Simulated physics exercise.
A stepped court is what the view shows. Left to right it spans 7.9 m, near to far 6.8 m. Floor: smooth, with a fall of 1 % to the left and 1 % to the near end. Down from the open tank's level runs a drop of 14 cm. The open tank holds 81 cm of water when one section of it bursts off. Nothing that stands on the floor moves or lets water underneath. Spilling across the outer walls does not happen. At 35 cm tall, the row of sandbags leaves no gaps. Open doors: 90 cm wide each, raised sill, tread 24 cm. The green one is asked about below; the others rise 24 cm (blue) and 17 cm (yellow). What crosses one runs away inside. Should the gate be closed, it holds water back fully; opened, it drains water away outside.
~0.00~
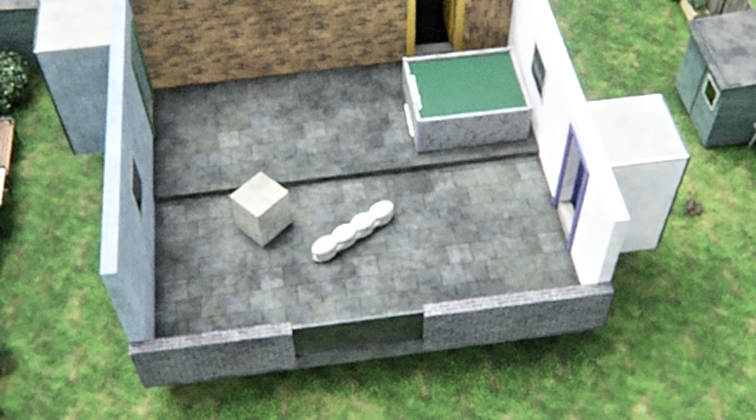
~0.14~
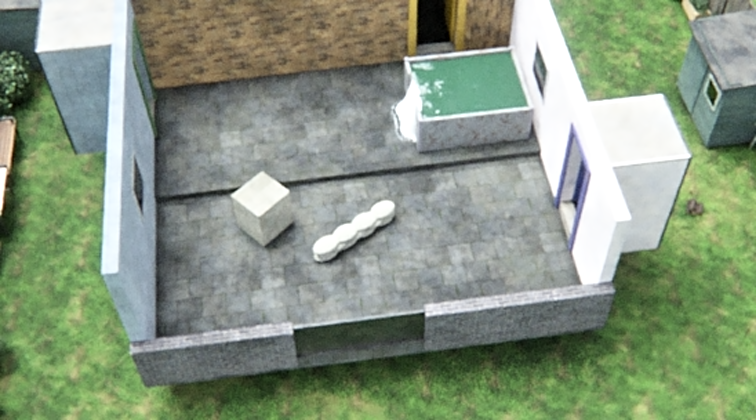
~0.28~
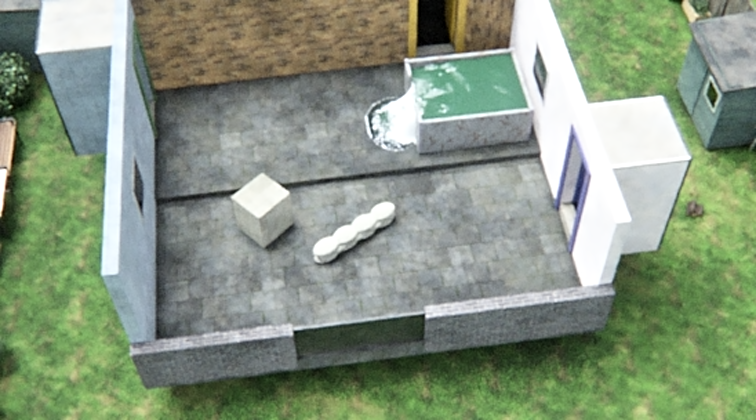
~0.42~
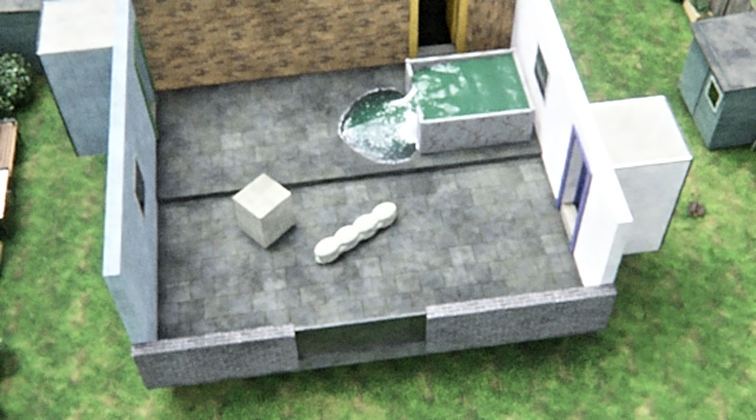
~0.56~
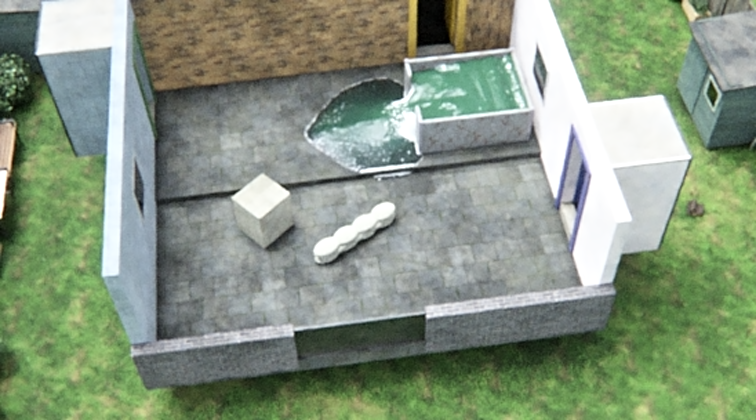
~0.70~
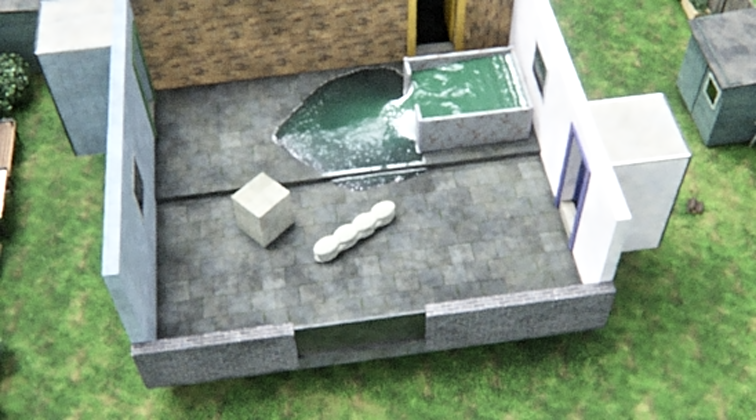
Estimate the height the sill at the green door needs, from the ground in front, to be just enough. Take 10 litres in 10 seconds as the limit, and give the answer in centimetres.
It needs some 30 cm.
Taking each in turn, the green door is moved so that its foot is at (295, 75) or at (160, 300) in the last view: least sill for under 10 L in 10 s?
You'd want about 12.0 cm there first, then about 17 cm.
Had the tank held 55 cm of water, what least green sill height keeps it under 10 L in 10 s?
18 cm.
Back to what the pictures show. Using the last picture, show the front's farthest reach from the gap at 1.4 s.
Pixel close to (164, 162).
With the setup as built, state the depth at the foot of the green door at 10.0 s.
The depth there is around 8.0 cm.
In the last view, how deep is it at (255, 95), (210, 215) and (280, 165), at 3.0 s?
The depths come to about 7, 4 and 4 cm.
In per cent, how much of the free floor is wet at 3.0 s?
Around 50 per cent of the floor.
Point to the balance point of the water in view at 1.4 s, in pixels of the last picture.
The water is centred around (422, 121) in the last picture's pixels.
After 1.4 s water covers 35 % of the floor, deepest (42 cm) near (403, 119); it has not reached the green door.
After 3.0 s water covers 50 % of the floor, deepest (32 cm) near (155, 112); 31 cm at the green door, 85 litres in over its 10 cm sill.
After 10.0 s water covers 80 % of the floor, deepest (20 cm) near (158, 367); 8 cm at the green door, 290 litres in over its 10 cm sill.
At the green door as built, the water arrived by 1.7 s and peaked near 32 cm at 2.8 s.
With a sill of 24 cm, 33 litres would have come in within the 10 s; with 38 cm, 0 litres. So under 10 litres takes about 30 cm.
